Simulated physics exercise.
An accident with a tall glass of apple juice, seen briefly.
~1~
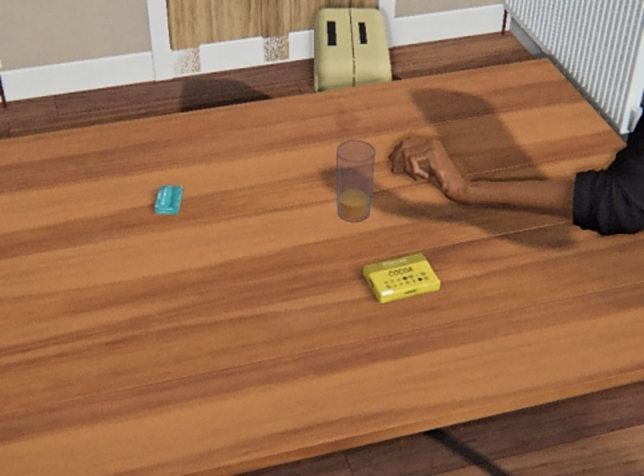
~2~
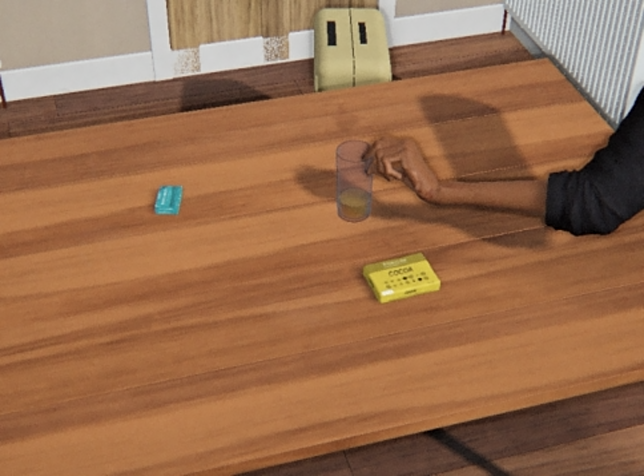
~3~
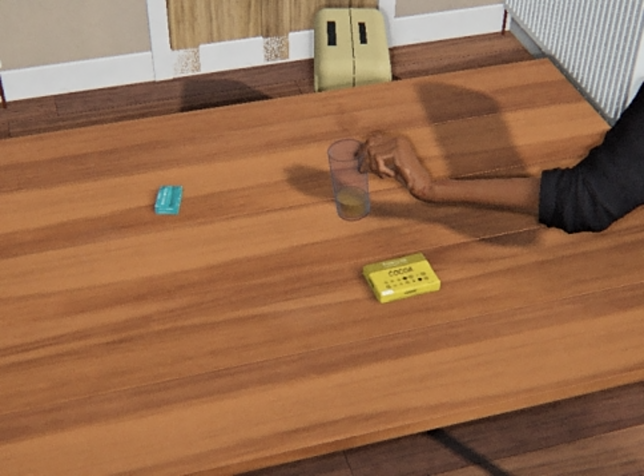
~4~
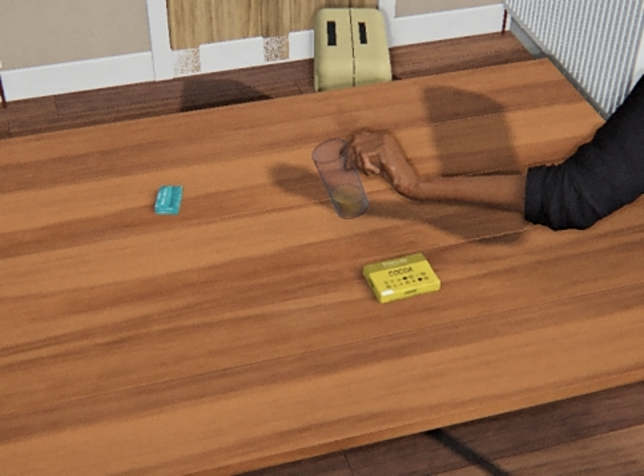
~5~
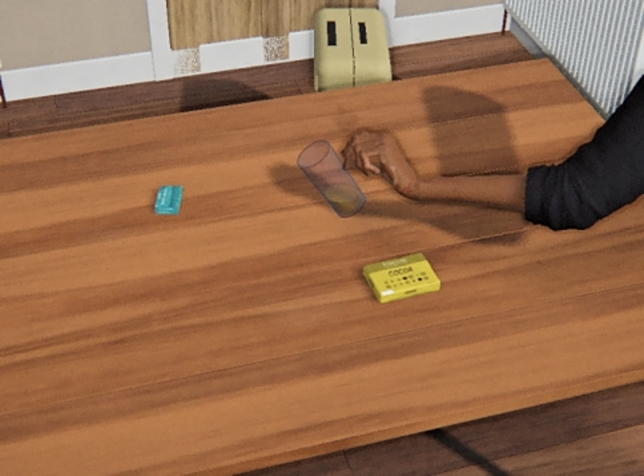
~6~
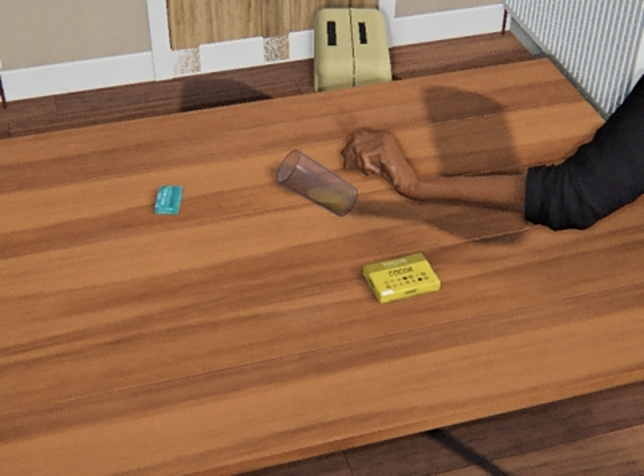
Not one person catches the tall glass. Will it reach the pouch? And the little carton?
Pouch keeps dry, little carton becomes wet.
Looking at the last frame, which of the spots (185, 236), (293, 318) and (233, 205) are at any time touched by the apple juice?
Spot one - touched at some point; spot two - never touched; spot three - touched at some point.
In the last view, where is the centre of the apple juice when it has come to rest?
Around (156, 218).
Shortly, the puddle covers about as much as a plate; the pouch is still dry; the little carton is soaking at its edge.
At the finish, the puddle covers about as much as a plate; the pouch is still dry; the little carton is soaking at its edge.
